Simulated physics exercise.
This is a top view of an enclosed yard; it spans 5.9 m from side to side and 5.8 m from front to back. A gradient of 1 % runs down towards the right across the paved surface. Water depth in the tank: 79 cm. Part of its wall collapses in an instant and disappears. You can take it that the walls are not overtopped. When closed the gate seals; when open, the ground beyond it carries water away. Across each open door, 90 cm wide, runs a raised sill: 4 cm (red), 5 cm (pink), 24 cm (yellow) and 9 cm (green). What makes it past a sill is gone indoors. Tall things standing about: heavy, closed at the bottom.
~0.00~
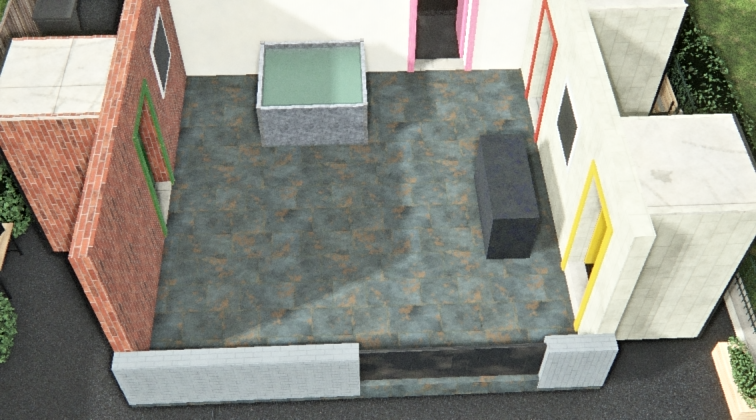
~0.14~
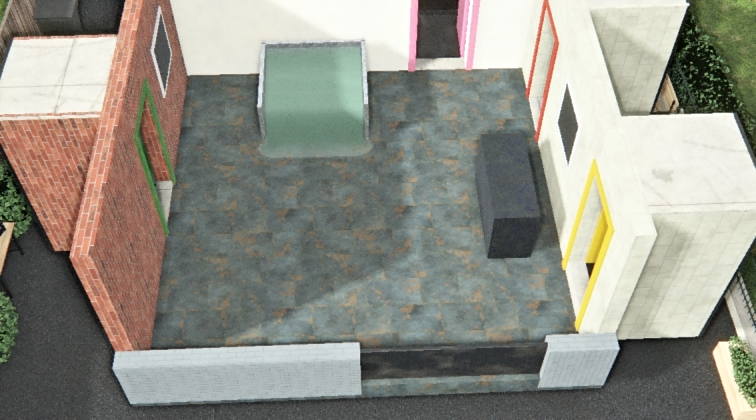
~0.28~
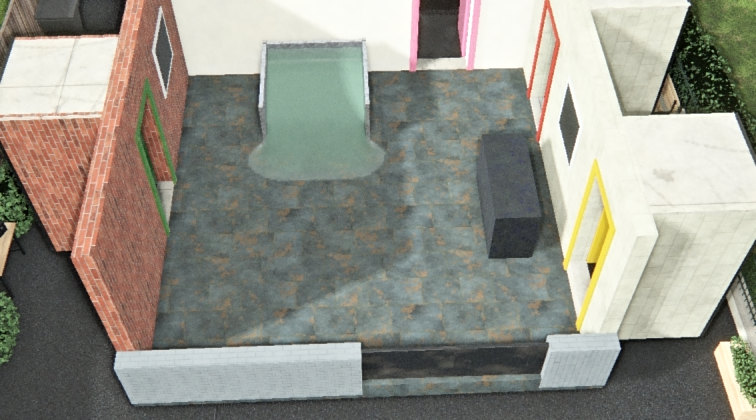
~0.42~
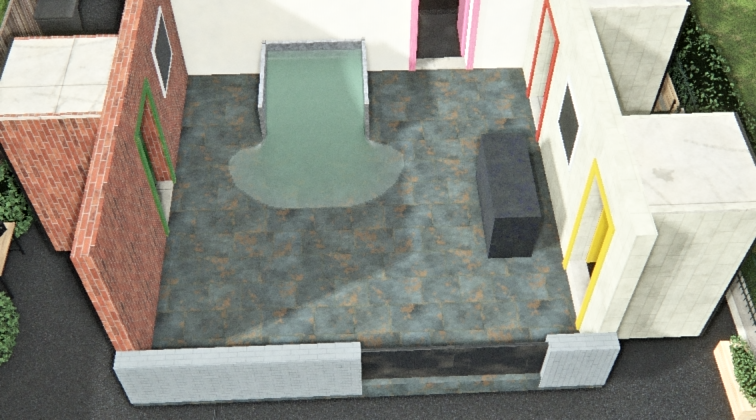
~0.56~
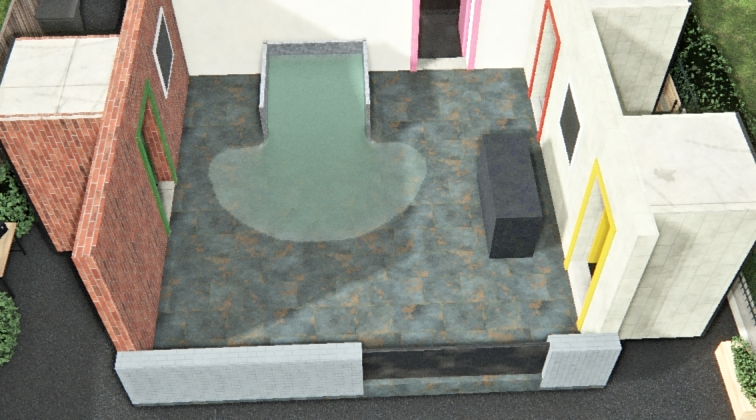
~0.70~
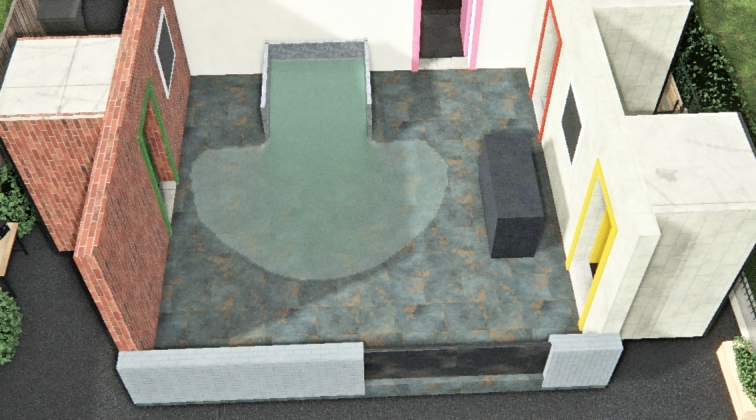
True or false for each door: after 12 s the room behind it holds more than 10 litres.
Red door: True; pink door: True; yellow door: False; green door: False.
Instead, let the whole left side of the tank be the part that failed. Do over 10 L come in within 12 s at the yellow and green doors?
Result against the limit at yellow: Limit held; result at green: Limit broken.
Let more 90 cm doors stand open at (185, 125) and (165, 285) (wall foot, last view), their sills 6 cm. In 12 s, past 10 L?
Per doorway, in order: Insufficient / sufficient.
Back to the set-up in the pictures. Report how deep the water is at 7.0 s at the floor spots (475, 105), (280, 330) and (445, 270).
Depth readings in turn - 4, 4, 8 cm.
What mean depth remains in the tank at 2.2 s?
About 15 cm.
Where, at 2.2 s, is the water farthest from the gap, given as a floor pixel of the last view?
At about (580, 361).
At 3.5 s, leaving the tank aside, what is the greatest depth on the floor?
I'd put it at close to 28 cm.
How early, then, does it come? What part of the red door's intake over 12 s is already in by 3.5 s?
By then it's near 0% of the total.
After 1.4 s water covers 55 % of the floor and is deepest (30 cm) near (314, 370); red door not reached, pink door not reached, yellow door not reached, green door 7 cm at the sill, 0 L in.
After 2.2 s water covers 60 % of the floor and is deepest (39 cm) near (165, 376); red door not reached, pink door not reached, yellow door not reached, green door 5 cm at the sill, 0 L in.
After 3.5 s water covers 65 % of the floor and is deepest (28 cm) near (580, 361); red door not reached, pink door not reached, yellow door 18 cm at the sill, 0 L in, green door 4 cm at the sill, 0 L in.
After 7.0 s water covers 95 % of the floor and is deepest (17 cm) near (577, 350); red door 4 cm at the sill, 2 L in, pink door 6 cm at the sill, 1 L in, yellow door 14 cm at the sill, 0 L in, green door 3 cm at the sill, 1 L in.
After 12.0 s water covers 95 % of the floor and is deepest (12 cm) near (542, 179); red door 9 cm at the sill, 63 L in, pink door 7 cm at the sill, 43 L in, yellow door 7 cm at the sill, 0 L in, green door 1 cm at the sill, 1 L in.
